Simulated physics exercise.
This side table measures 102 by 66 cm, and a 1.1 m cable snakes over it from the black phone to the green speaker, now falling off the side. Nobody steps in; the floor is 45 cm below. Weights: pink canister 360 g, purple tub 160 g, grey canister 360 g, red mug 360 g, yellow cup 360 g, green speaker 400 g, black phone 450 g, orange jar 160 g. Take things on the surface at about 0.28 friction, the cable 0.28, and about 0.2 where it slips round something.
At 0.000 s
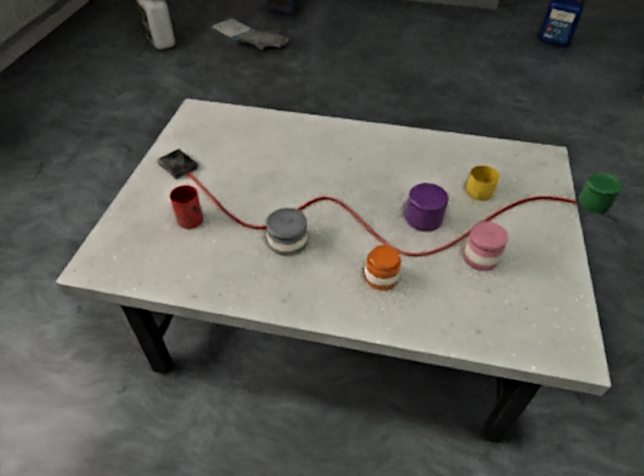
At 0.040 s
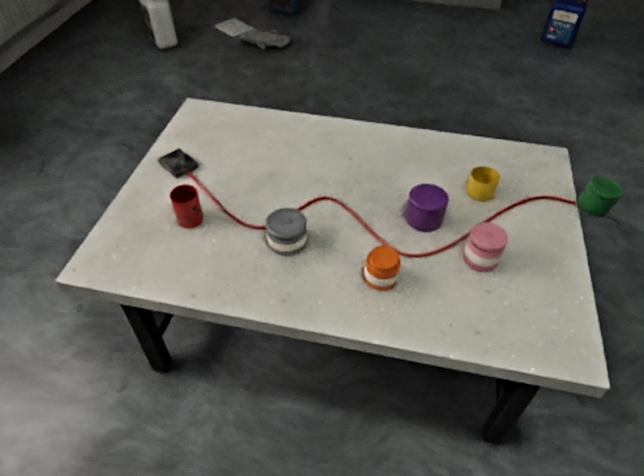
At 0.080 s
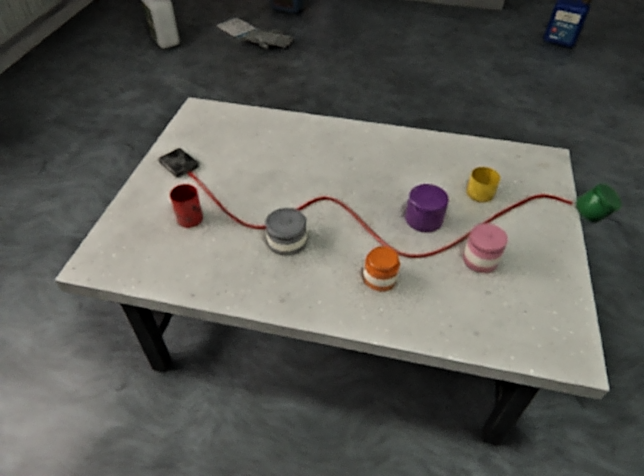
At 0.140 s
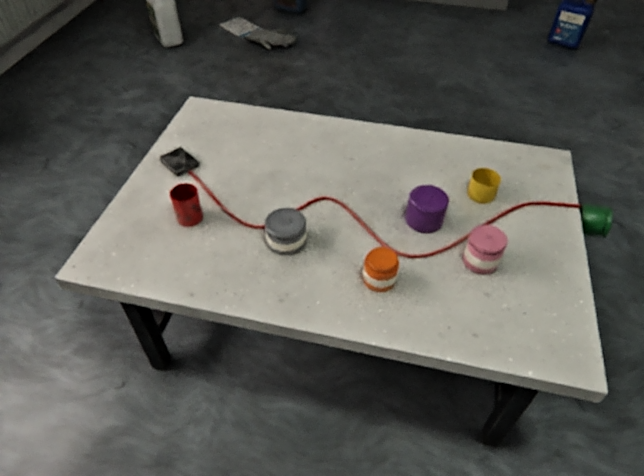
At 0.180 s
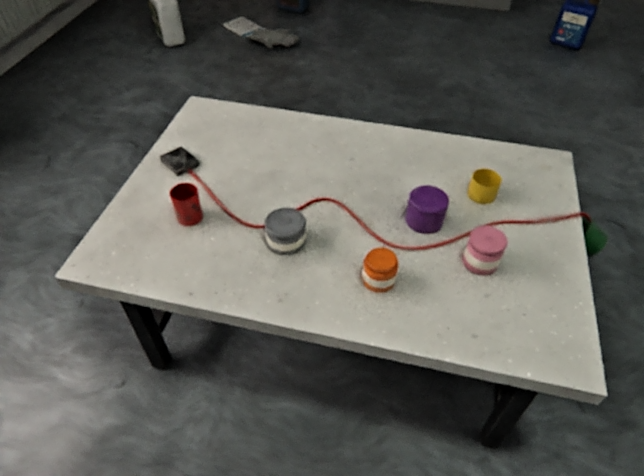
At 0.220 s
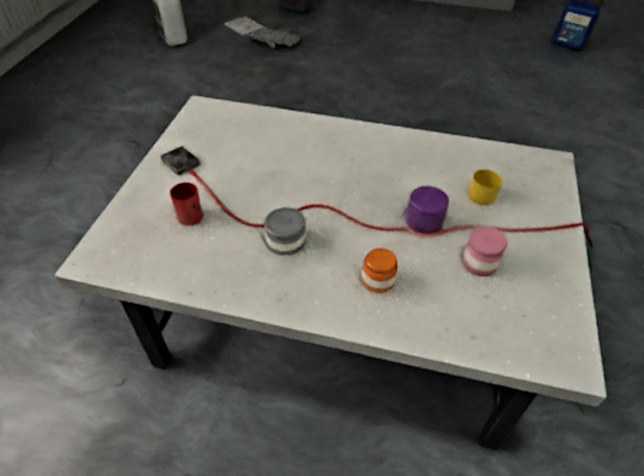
On a pale table scattered with colourful cups and jars, a green cup-like speaker tipped over the right edge and dropped out of sight, pulling the red cable straighter until it met the purple tub.
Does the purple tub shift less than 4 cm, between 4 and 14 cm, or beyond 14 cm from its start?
It winds up well off.
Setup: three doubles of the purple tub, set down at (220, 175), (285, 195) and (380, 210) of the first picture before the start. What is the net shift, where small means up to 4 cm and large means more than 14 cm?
Shift 1: Medium. Shift 2: Medium. Shift 3: Minor.
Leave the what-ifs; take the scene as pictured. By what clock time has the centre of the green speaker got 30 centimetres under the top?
Time: 0.32 s.
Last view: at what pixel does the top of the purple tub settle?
Resting point is at approximately (451, 130).
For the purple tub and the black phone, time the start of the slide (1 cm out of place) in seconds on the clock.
The purple tub at 0.32 seconds and the black phone at 0.32 seconds.
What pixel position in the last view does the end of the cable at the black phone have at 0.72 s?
(286, 174) or thereabouts.
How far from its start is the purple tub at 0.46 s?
By then the purple tub has moved close to 15 cm.
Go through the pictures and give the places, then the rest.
The first frame shows purple tub (429, 195); cable runs through (526, 200) (455, 241) (366, 226) (213, 199).
The second frame shows green speaker (606, 186); cable runs through (526, 200) (366, 227) (213, 198).
The third frame shows green speaker (599, 203); cable runs through (526, 201) (366, 227) (213, 198).
The fourth frame shows green speaker (593, 221); cable runs through (529, 204) (366, 227) (213, 197).
The fifth frame shows green speaker (586, 237); cable runs through (555, 219) (367, 229) (213, 197).
The sixth frame shows purple tub (430, 198); cable runs through (584, 225) (384, 228) (214, 196).
By 0.5 s, the cable's tail end at (247, 169); purple tub 14 cm off its start, black phone 13 cm off its start, green speaker over the edge.
By 0.7 s, the cable's tail end at (286, 174); purple tub 25 cm off its start, black phone 23 cm off its start, green speaker over the edge.
By 1.0 s, the cable's tail end at (286, 174); purple tub 25 cm off its start at (451, 130), black phone 23 cm off its start at (271, 178), green speaker over the edge.
By 1.2 s, the cable's tail end at (286, 174); purple tub 25 cm off its start, black phone 23 cm off its start, green speaker over the edge.
By 2.4 s, the cable's tail end at (286, 174); purple tub 25 cm off its start at (451, 130), black phone 23 cm off its start at (271, 178), green speaker over the edge.
